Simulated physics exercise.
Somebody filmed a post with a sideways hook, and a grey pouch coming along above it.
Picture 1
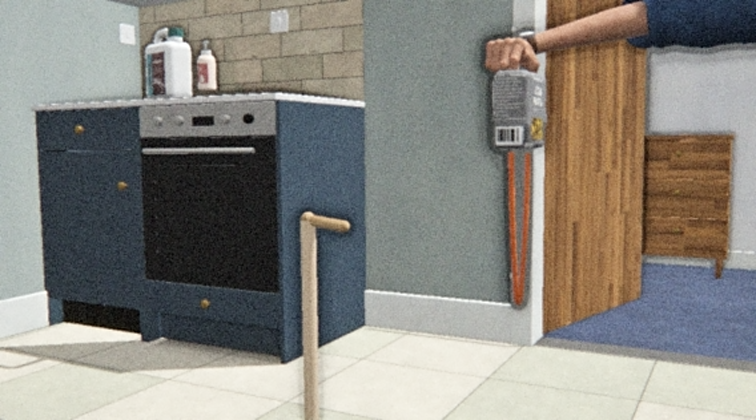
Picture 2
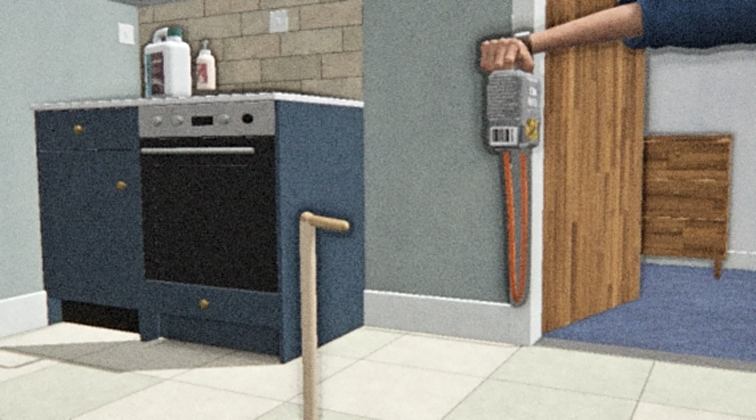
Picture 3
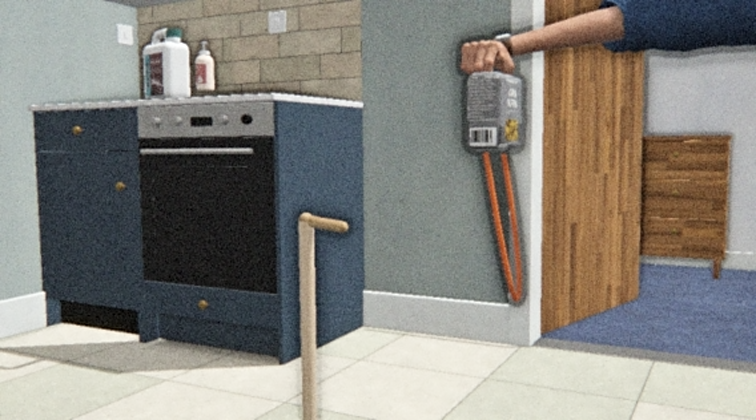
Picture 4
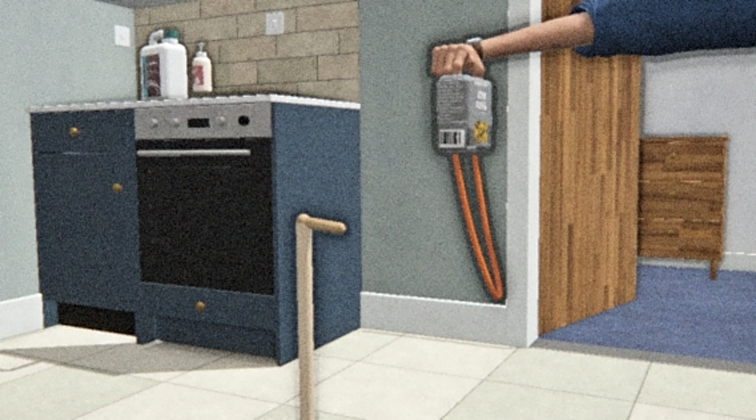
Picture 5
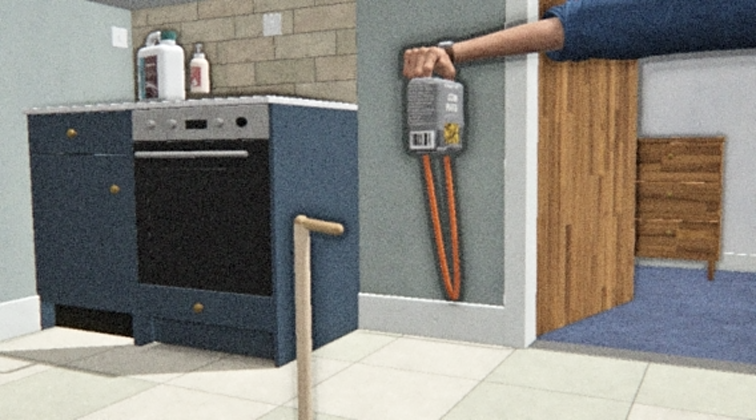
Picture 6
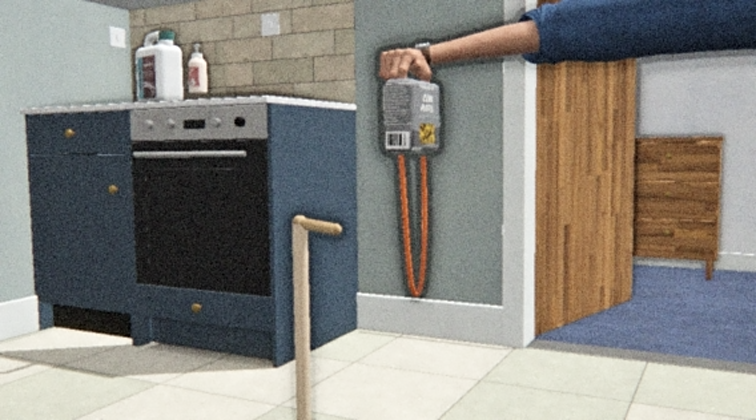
At first, a hand holds a grey pouch with an orange loop hanging beneath it beside an open wooden door, while a post with a sideways hook stands near a blue oven unit. The arm then carries the pouch steadily left, the loop swaying, until it is nearer the still post.
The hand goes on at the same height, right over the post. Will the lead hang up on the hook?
Outcome: The grey pouch is jerked back by its loop.
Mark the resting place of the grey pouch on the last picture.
Close to (219, 124).
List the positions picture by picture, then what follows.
Grey pouch (520, 112); hook tip (344, 227), in the first frame.
Grey pouch (515, 112); bottom of the loop (518, 300), in the second frame.
Grey pouch (496, 113), in the third frame.
Grey pouch (465, 115); bottom of the loop (499, 296), in the fourth frame.
Grey pouch (436, 117), in the fifth frame.
Grey pouch (413, 118); bottom of the loop (418, 294); hook tip (336, 230); hook points towards it, loop hangs below the hook, in the sixth frame.
Then, 0.30 s past the final frame, pouch nearing the post near (367, 119).
Then, 0.76 s past the final frame, pouch over the post near (302, 121).
Then, 1.24 s past the final frame, pouch past the post near (240, 123).
When it is over, pouch past the post near (219, 124); loop tight round the post, hand stopped. The grey pouch snags on the hook.
